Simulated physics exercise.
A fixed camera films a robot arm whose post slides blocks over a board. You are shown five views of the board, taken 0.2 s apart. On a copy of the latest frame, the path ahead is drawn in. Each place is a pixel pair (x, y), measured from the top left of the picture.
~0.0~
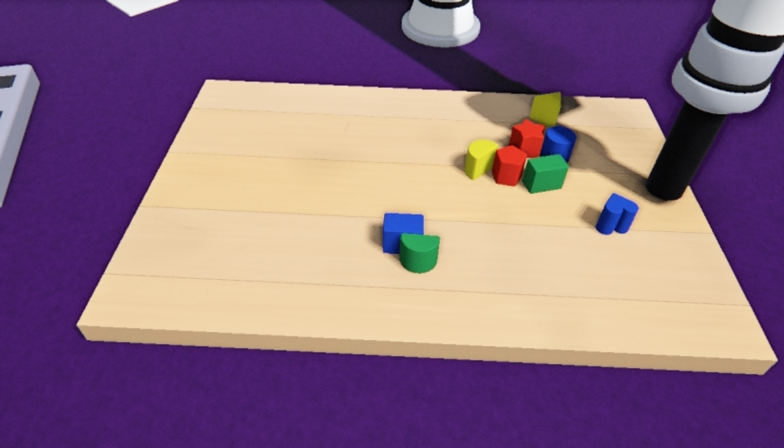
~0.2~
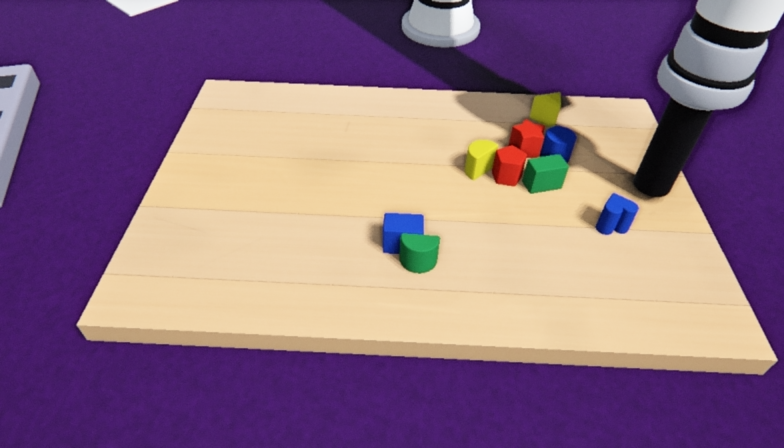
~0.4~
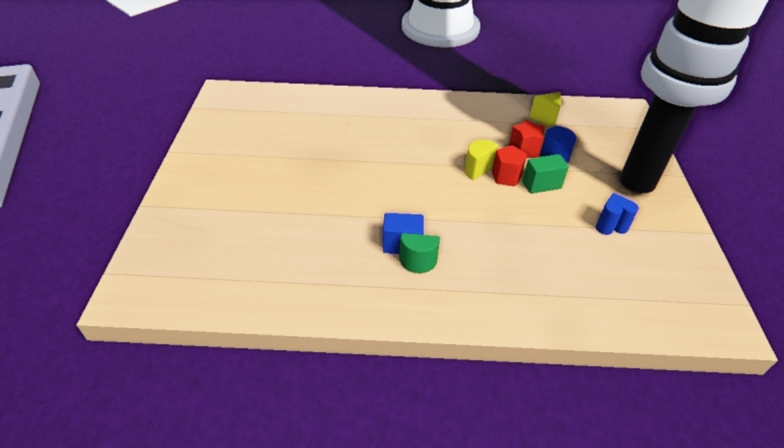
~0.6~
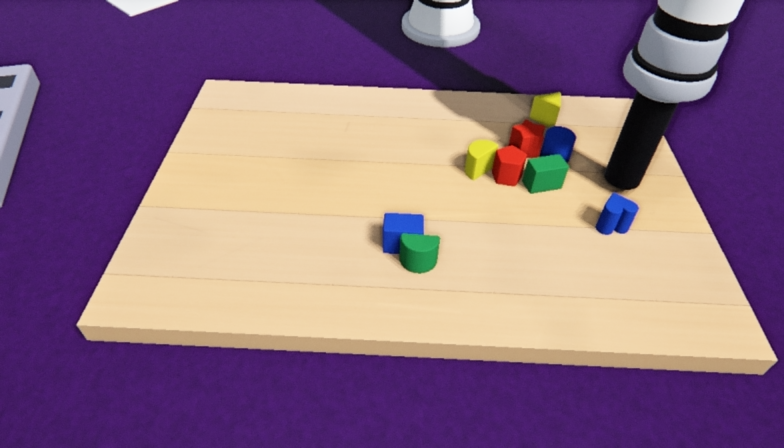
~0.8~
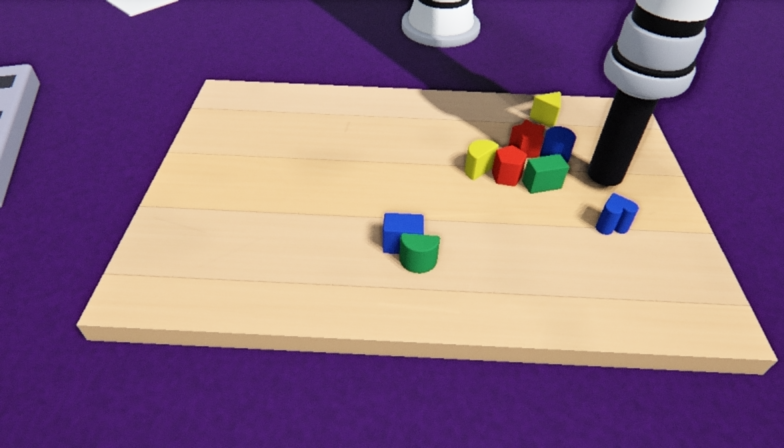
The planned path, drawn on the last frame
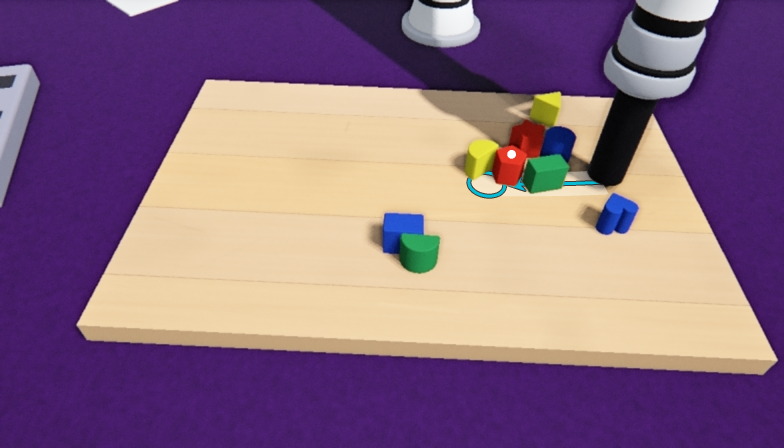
On a wooden board over purple cloth, a robot arm's black post slid a short way left toward a cluster of red, yellow, green and blue blocks, while all the blocks stayed still.
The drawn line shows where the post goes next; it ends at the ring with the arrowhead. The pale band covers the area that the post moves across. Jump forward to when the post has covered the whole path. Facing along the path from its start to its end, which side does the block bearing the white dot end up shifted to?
To the path's right.
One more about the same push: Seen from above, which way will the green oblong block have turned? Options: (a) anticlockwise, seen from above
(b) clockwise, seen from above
(a)
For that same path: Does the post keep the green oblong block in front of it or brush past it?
Expect to find it ahead of the post.
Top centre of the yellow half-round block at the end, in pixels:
My best guess is (459, 133).
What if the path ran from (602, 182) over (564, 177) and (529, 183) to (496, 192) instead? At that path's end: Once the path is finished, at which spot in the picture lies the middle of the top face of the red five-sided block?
The point I'd pick in the picture is (474, 155).
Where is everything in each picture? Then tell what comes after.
In the first picture, tip of the post at (664, 189), middles of tops, yellow half-round block at (481, 147), red five-sided block at (512, 154), green oblong block at (549, 162), blue circle at (562, 134).
In the second picture, post at (651, 186), nothing pushed.
In the third picture, post at (638, 182), nothing pushed.
In the fourth picture, post at (622, 178), nothing pushed.
In the fifth picture, post at (605, 175), yellow half-round block at (481, 147), red five-sided block at (512, 154), green oblong block at (549, 162), blue circle at (562, 134).
The line goes straight from (602, 182) to (487, 184); the dot is on the red five-sided block.
What follows on the original path. One third of the way, post at (567, 176); red five-sided block at (505, 154), turned 20° clockwise; green oblong block at (536, 164).
Two thirds of the way, post at (527, 177); yellow half-round block at (477, 145), turned 15° anticlockwise; red five-sided block at (498, 152), turned 40° clockwise; green oblong block at (501, 172), turned 20° anticlockwise.
At the end, post at (488, 177); yellow half-round block at (459, 133), turned 30° clockwise; red five-sided block at (466, 147), turned 85° clockwise; green oblong block at (467, 179), turned 50° anticlockwise; blue circle unmoved.
